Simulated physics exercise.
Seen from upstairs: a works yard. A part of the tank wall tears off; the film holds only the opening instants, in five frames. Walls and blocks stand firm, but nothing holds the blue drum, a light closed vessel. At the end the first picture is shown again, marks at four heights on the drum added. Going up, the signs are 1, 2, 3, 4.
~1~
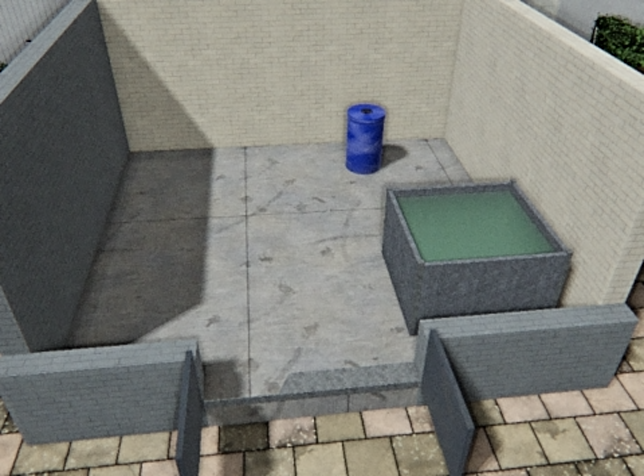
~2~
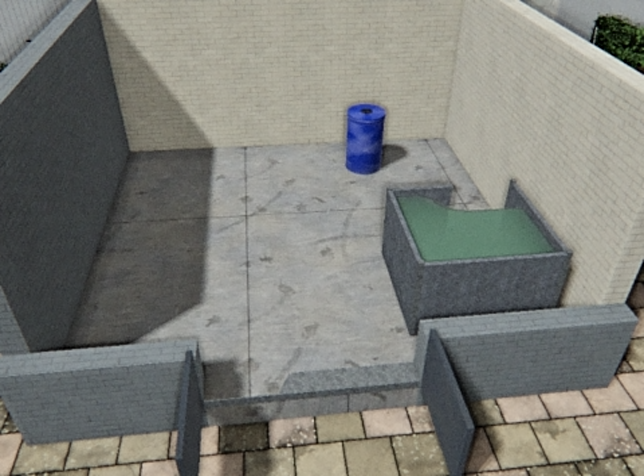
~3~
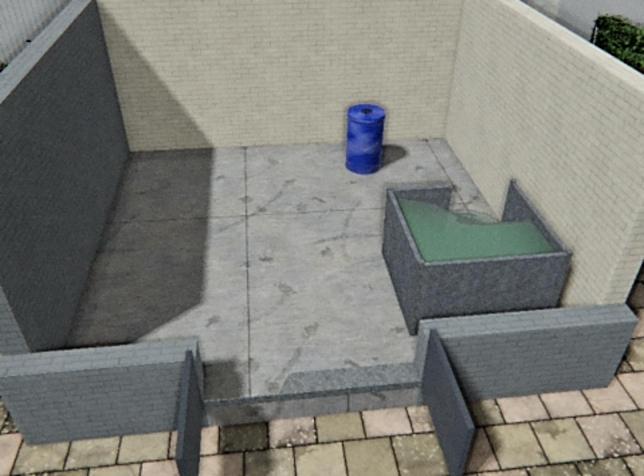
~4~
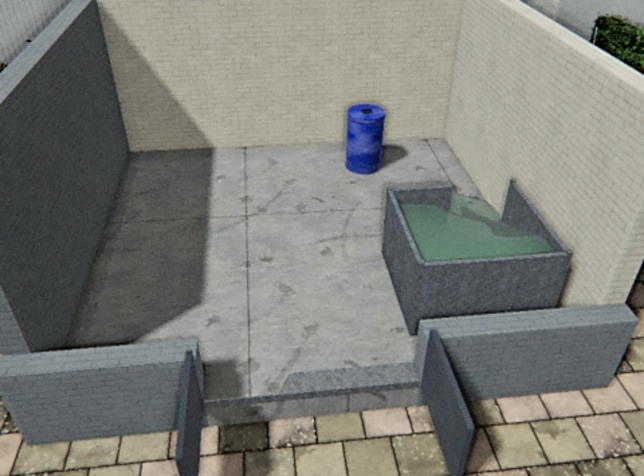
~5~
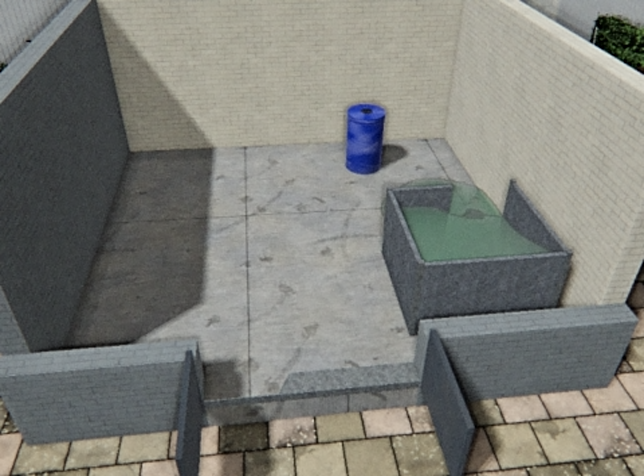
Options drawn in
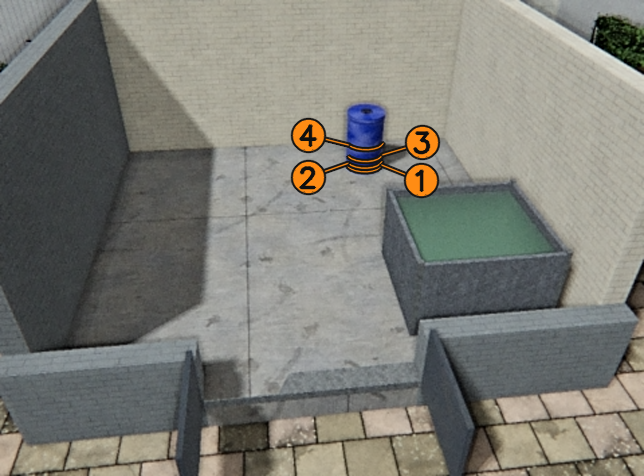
The back of a full stone tank opened in a walled yard, and the green water inside sank and sloshed toward the gap, while the blue drum near the back wall stayed still.
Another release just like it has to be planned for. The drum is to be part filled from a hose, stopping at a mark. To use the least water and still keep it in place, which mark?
Line 4 just does it.
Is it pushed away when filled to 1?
Yes.
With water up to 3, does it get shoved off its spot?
Yes, it does.
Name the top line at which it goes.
That would be 3.
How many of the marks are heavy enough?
One of them.
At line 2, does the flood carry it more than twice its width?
Yes.
On the marked copy, 1 at (367, 171); 2 at (367, 168); 3 at (367, 161); 4 at (368, 149); from the bottom up 1, 2, 3, 4.
With 1, it is pushed about 8 times its own width away.
With 2, it is pushed about 4 times its own width away.
With 3, it is pushed about half its own width away.
With 4, it does not move.
